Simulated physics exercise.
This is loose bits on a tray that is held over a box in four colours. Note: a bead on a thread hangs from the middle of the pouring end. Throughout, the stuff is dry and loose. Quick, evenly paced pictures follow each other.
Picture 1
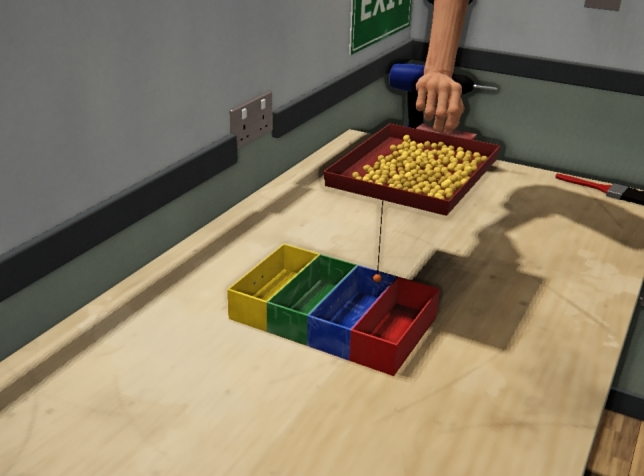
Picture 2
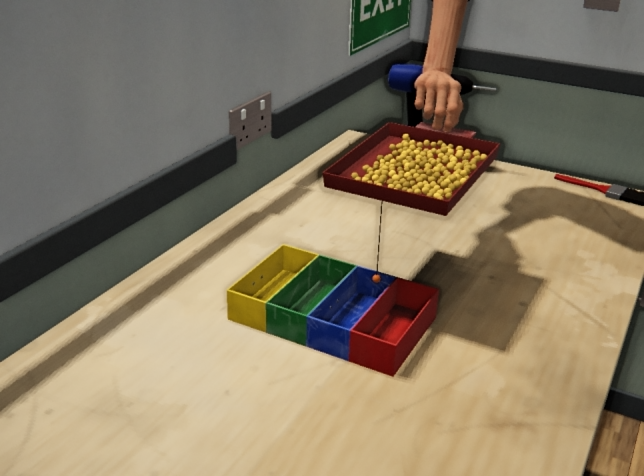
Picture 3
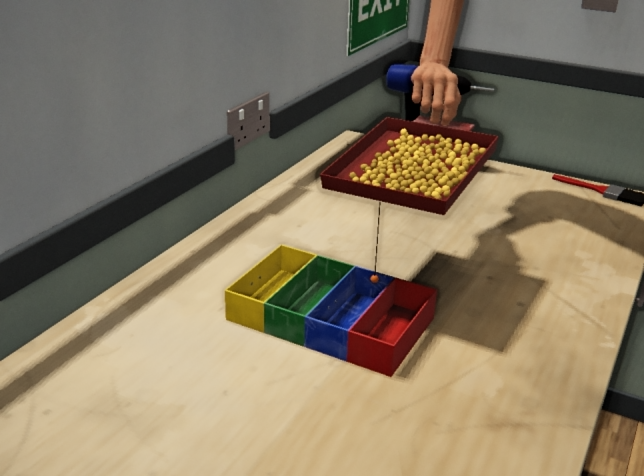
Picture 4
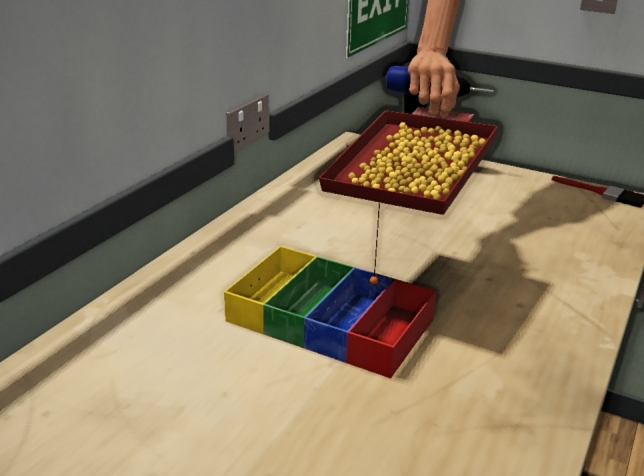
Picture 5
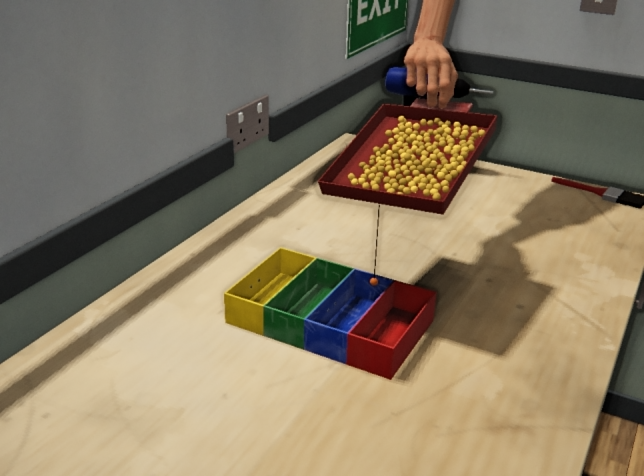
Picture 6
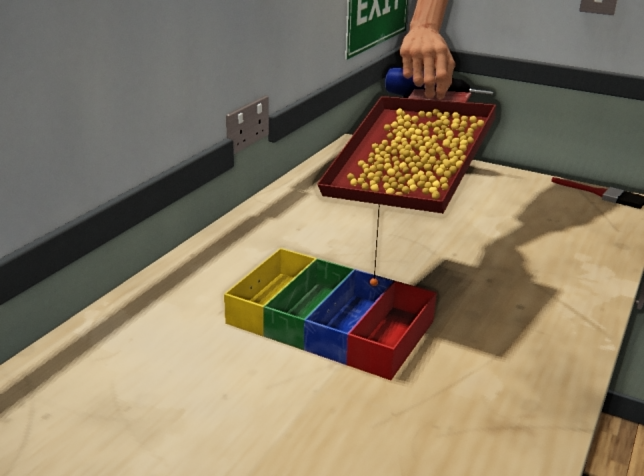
At the start, a hand holds a dark red tray of small yellow balls level above a wooden table, with a bead hanging on a thread over a box of yellow, green, blue and red compartments. The hand then gradually tilts the tray, its front left corner dipping lowest.
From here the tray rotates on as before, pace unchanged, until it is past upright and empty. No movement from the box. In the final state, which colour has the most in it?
Most ends up in green.
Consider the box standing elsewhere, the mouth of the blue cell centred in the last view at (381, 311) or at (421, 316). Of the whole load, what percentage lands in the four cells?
In order: 100 percent, then 60 percent.
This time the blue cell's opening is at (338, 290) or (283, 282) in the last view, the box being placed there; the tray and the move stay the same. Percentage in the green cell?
Some 30 percent in the first case, 0 percent in the second.
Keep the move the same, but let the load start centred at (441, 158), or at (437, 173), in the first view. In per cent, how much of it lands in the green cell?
First case: Around 60 %; second case: Around 40 %.
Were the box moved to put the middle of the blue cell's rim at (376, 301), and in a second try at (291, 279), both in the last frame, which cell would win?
Try 1: That green cell. Try 2: The red one.
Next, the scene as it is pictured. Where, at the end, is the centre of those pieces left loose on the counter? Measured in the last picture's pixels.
I'd put the middle at roughly (257, 415).
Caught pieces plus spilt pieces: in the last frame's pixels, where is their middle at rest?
Around (316, 325).
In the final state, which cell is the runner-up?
Second place: That blue cell.
Soon, tray tipped steeply; all on the tray.
A while on, tray tipped right over; nearly all on the tray; a stray few in the green cell; a stray few in the yellow cell; a stray few falling or outside the box.
Towards the end, tray tipped past a quarter turn; about half in the green cell; about a third in the blue cell; a small part in the red cell; a stray few in the yellow cell; a small part falling or outside the box.
Finally, tray tipped past a quarter turn; about half in the green cell; about a third in the blue cell; a small part in the red cell; a stray few in the yellow cell; a small part outside the box.
